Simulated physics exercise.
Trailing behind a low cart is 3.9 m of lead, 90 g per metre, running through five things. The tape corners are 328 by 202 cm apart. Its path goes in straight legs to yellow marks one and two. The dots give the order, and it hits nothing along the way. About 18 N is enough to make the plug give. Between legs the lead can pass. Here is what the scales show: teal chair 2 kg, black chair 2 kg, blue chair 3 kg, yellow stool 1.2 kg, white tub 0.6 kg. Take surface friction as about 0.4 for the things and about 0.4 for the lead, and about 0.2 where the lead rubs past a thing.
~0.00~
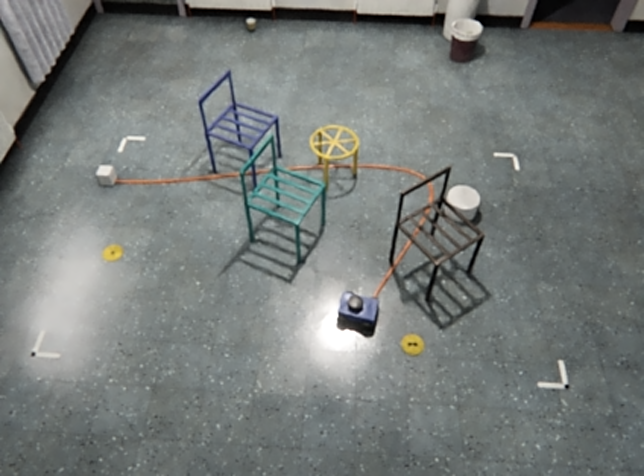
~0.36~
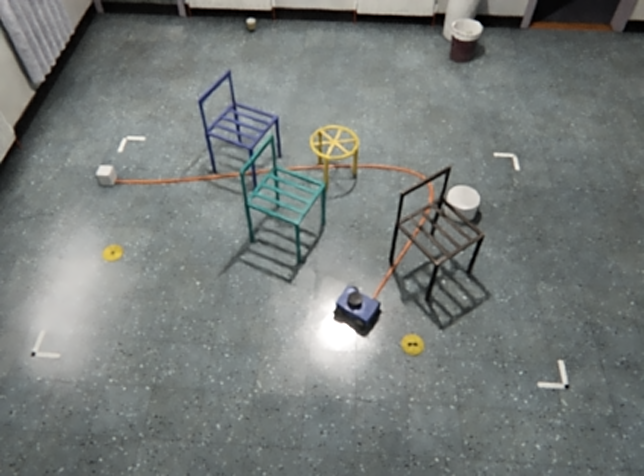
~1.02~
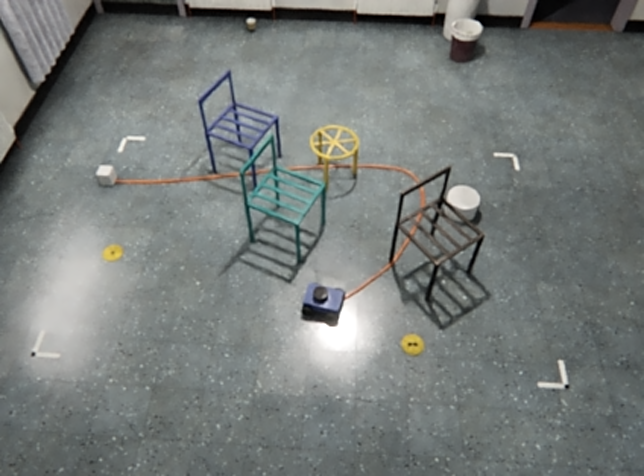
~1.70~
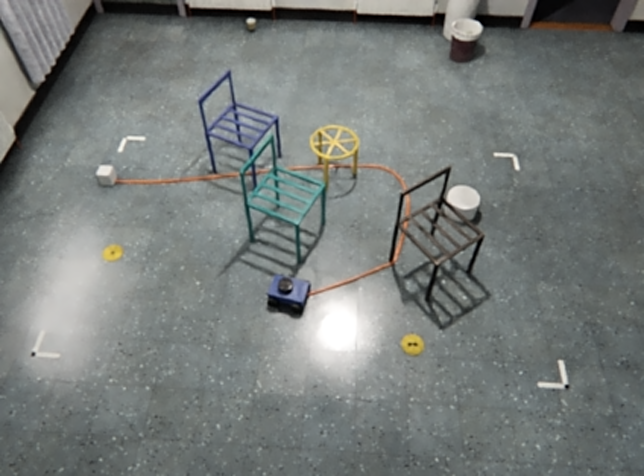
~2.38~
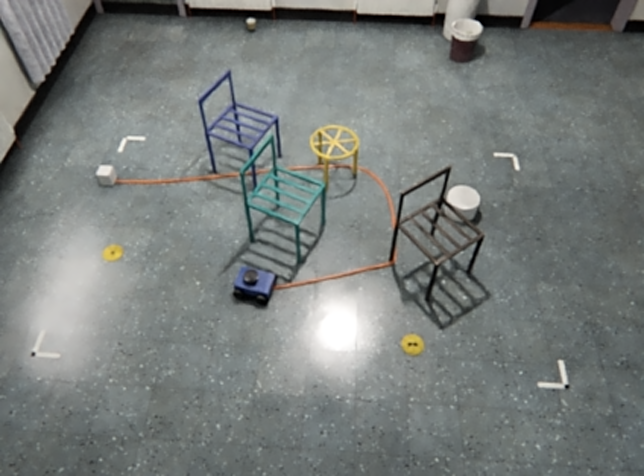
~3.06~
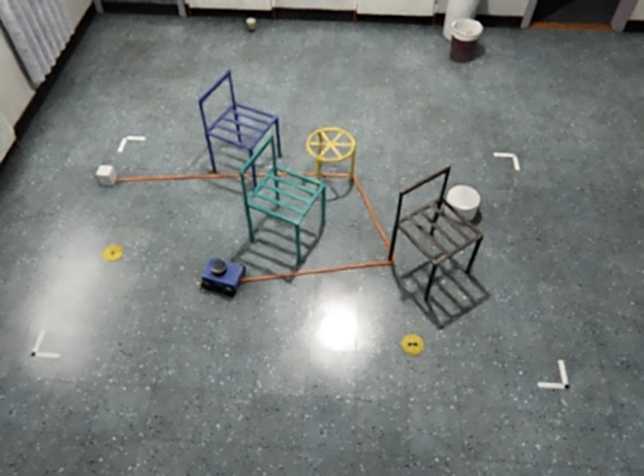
A low blue cart moves left past the teal chair, pulling an orange lead taut behind it.
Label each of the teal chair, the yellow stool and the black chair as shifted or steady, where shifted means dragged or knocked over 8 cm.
Labels: Teal chair steady, yellow stool shifted, black chair shifted.
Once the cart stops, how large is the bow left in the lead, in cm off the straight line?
Roughly 70 centimetres.
After 5.3 s, cart at (128, 255), 4 N at the fixed end; black chair 27 cm off its start, yellow stool 18 cm off its start.
After 7.5 s, cart at (199, 279), lead slack at the fixed end; black chair 32 cm off its start, yellow stool 21 cm off its start.
After 9.8 s, cart at (307, 311), lead slack at the fixed end; black chair 32 cm off its start at (391, 215), yellow stool 21 cm off its start at (321, 158).
After 12.0 s, cart at (412, 343), lead slack at the fixed end; black chair 32 cm off its start, yellow stool 21 cm off its start.
After 12.4 s, cart at (412, 343), lead slack at the fixed end; black chair 32 cm off its start at (391, 215), yellow stool 21 cm off its start at (321, 158), teal chair 0 cm off its start at (285, 193).
